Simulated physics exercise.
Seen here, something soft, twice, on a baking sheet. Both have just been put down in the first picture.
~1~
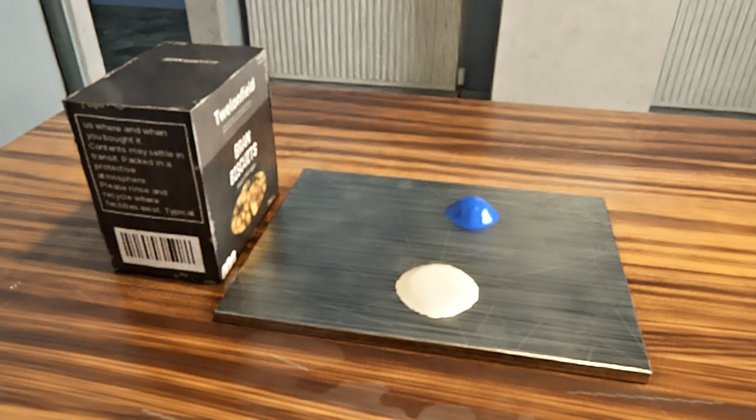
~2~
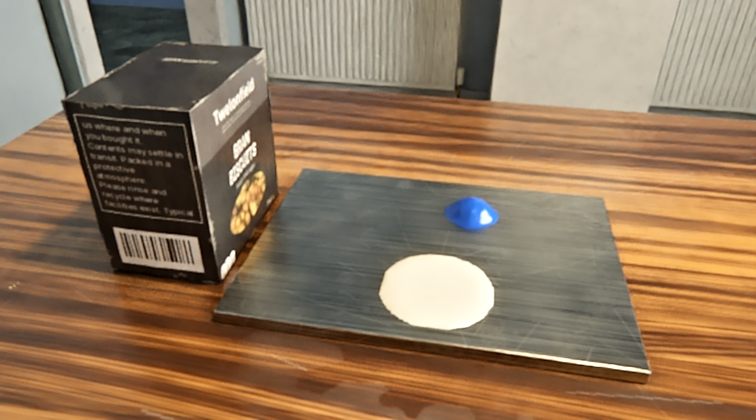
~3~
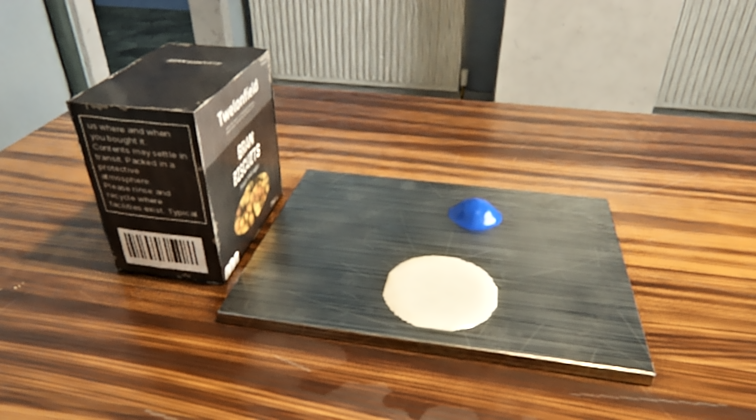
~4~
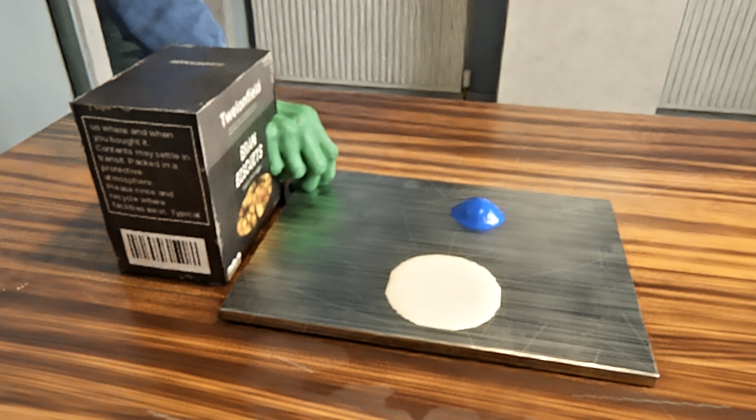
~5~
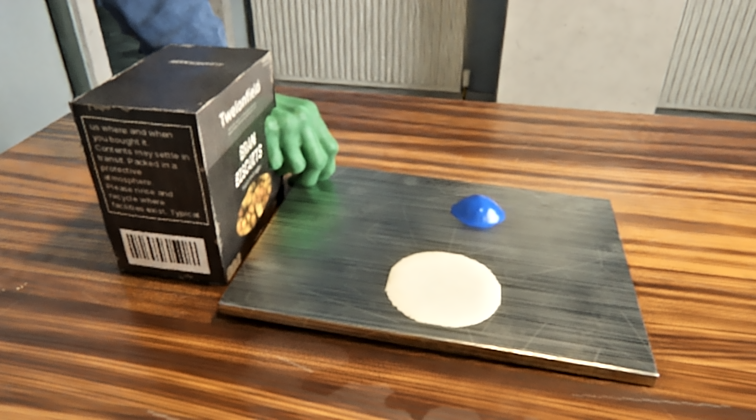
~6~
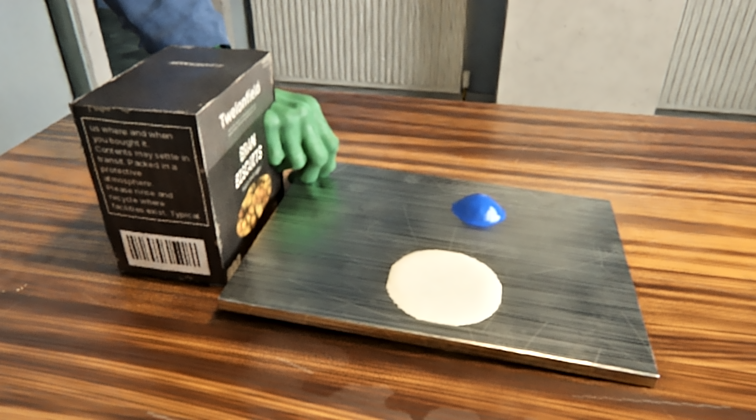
White sauce spreading thin on a baking sheet beside a blue mound, then a green-gloved hand slightly raising the sheet's far left end.
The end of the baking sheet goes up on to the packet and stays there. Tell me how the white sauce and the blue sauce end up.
The white sauce drips off the end and the blue sauce keeps clear of the edge.
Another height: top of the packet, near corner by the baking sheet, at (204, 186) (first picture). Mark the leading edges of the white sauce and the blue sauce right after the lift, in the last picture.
The first near (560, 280), the second near (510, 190).
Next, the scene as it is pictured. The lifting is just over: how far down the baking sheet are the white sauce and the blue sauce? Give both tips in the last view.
About (609, 289) and (536, 169).
A moment on, slope about 32°; the white sauce has crept down a long way; the blue sauce has not moved.
Further on, the white sauce is dripping off the low end; the blue sauce has not moved.
When it is over, slope about 32°; the white sauce is dripping off the low end; the blue sauce has not moved.
